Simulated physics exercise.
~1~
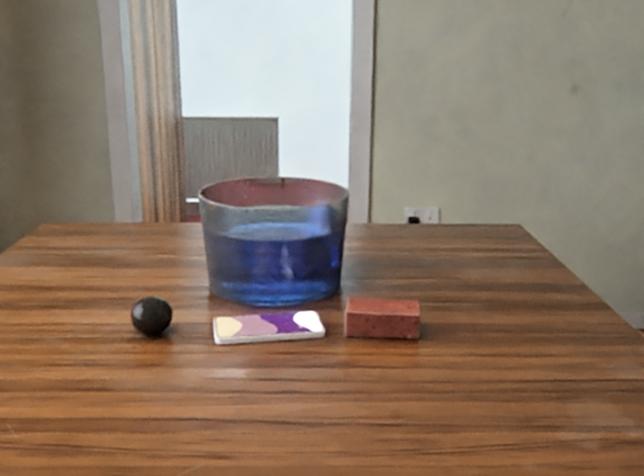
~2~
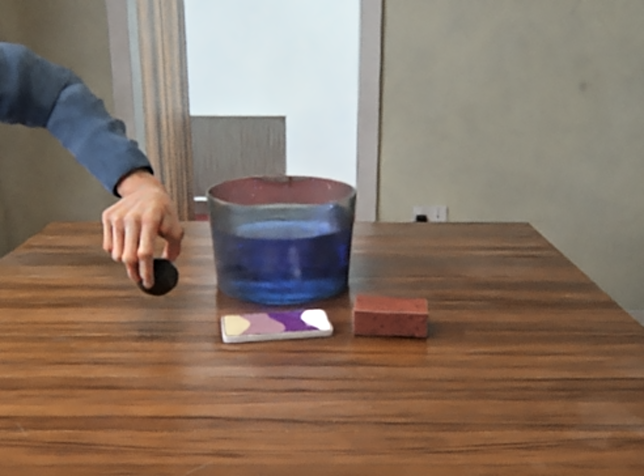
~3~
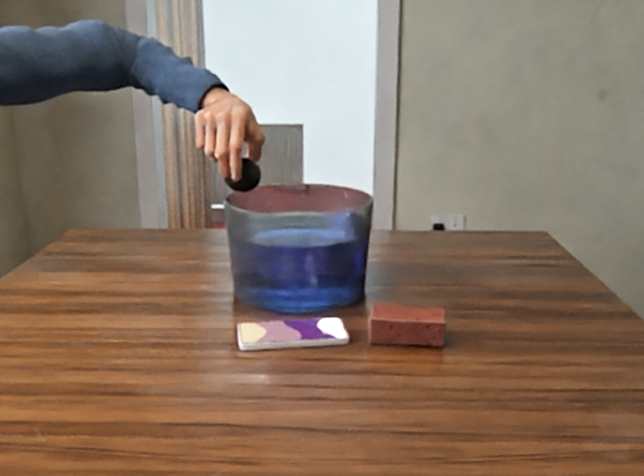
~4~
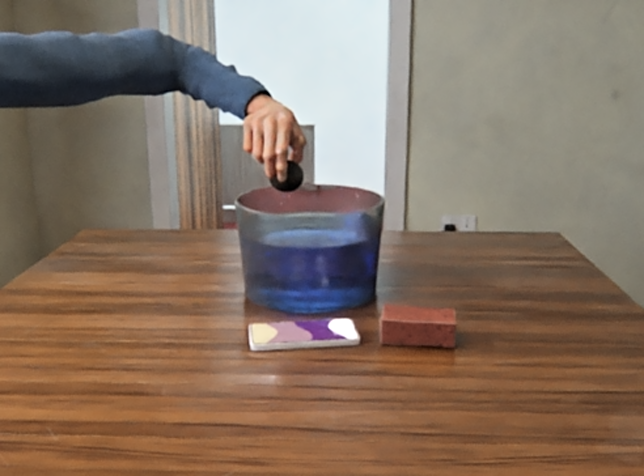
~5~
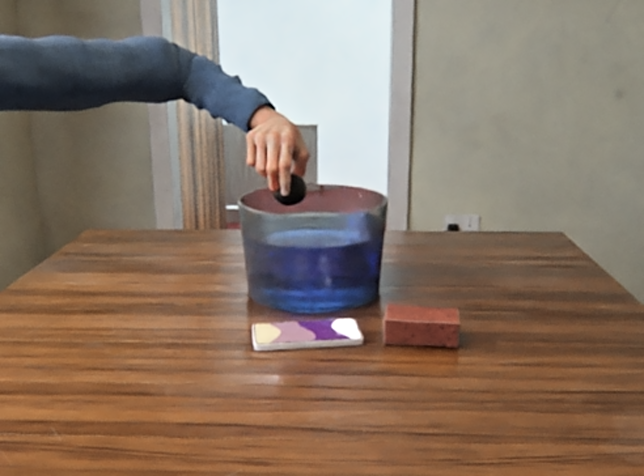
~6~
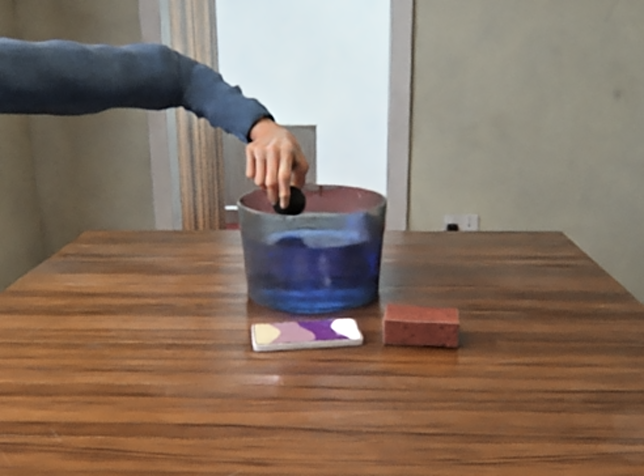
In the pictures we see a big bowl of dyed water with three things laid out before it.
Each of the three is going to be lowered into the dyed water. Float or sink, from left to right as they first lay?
Taking them in turn, the left one goes under, the middle one goes under and the right one goes under.
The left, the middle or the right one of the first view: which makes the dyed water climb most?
That is the rightmost piece.
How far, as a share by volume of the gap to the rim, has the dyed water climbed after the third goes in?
By my reckoning, 20 percent.
Next, the stone sinks.
After that, the phone sinks.
Finally, the piece of brick sinks; afloat, none of them.
